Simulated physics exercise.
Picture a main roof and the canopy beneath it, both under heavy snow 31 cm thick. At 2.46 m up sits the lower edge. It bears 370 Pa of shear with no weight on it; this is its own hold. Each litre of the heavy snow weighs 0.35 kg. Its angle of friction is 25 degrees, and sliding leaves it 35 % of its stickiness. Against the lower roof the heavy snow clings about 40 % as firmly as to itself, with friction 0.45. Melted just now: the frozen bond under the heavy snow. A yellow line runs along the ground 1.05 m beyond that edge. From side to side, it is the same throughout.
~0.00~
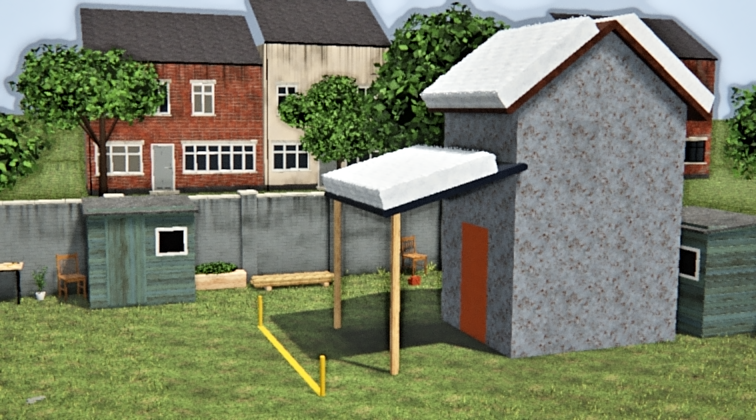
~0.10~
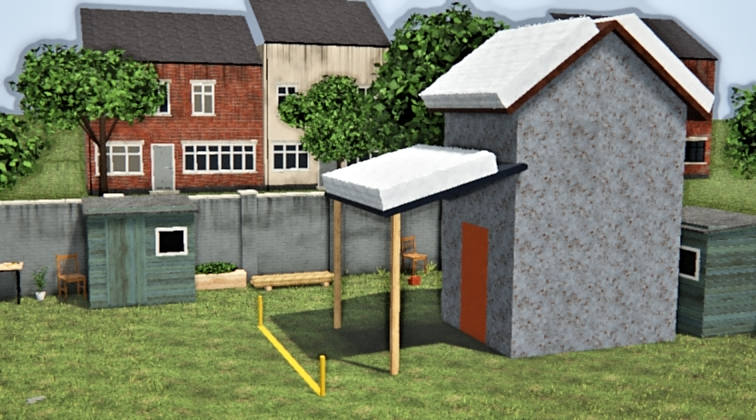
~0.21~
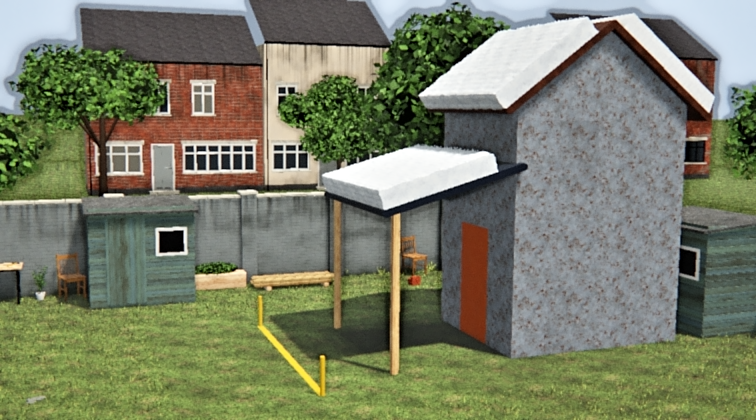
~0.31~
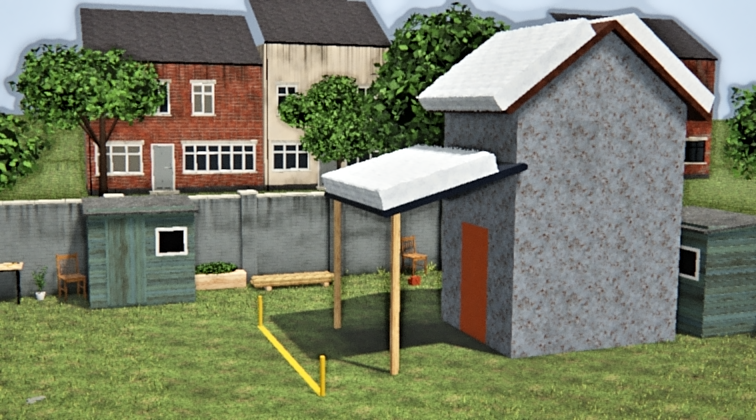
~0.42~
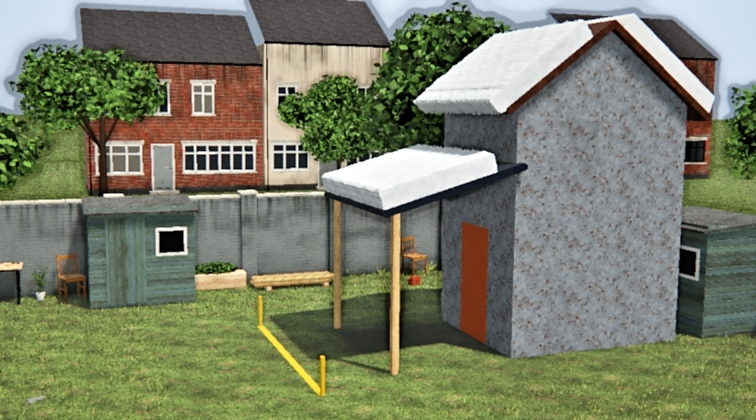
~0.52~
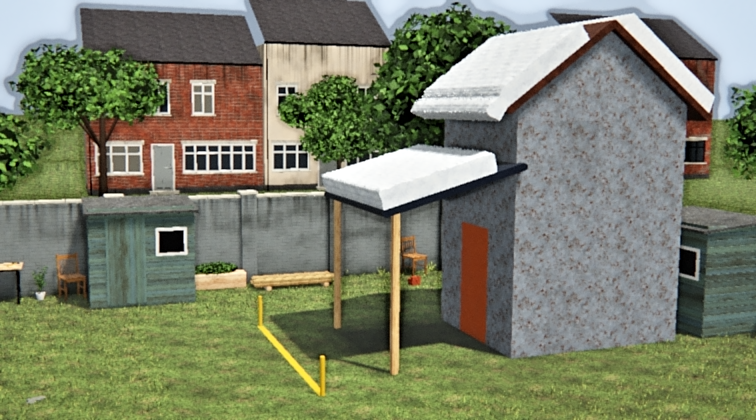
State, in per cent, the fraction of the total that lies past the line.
12 per cent.
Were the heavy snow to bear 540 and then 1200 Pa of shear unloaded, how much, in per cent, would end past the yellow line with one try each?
Respectively, close to 1 % and close to 0 %.
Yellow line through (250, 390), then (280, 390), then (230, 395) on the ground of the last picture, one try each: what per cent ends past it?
Respectively about 2 in a hundred, 5 in a hundred and 0 in a hundred.
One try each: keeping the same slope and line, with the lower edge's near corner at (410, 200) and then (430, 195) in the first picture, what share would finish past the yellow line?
Close to 18 % on the first try, close to 25 % on the next.
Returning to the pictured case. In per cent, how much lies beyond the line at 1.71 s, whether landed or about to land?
About 0 %.
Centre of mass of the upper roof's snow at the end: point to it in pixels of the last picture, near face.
Somewhere about (405, 237), I'd say.
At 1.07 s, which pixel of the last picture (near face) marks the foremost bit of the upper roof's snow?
Near (457, 159), I'd say.
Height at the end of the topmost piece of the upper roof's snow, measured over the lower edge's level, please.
Height above lower edge: Approx. 0.9 m.
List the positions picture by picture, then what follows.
The first picture shows foremost bit of the heavy snow at (505, 99).
The second picture shows foremost bit of the heavy snow at (505, 85), its middle shifted 8 mm.
The third picture shows foremost bit of the heavy snow at (504, 93), its middle shifted 3.1 cm, 2 % of it past the upper edge, in one piece.
The fourth picture shows foremost bit of the heavy snow at (502, 104), its middle shifted 7.0 cm, 4 % of it past the upper edge, in one piece.
The fifth picture shows foremost bit of the heavy snow at (499, 101), its middle shifted 13 cm, 6 % of it past the upper edge, cracking.
The sixth picture shows foremost bit of the heavy snow at (494, 99), its middle shifted 20 cm, 10 % of it past the upper edge, cracking.
After 1.07 s, none is below the lower edge and 0 % is past the line.
After 1.71 s, none is below the lower edge and 0 % is past the line.
After 2.36 s, 5 % is below the lower edge and 0 % is past the line.
After 3.00 s, 28 % is below the lower edge and 7 % is past the line.
After 4.30 s, 31 % is below the lower edge and 12 % is past the line.
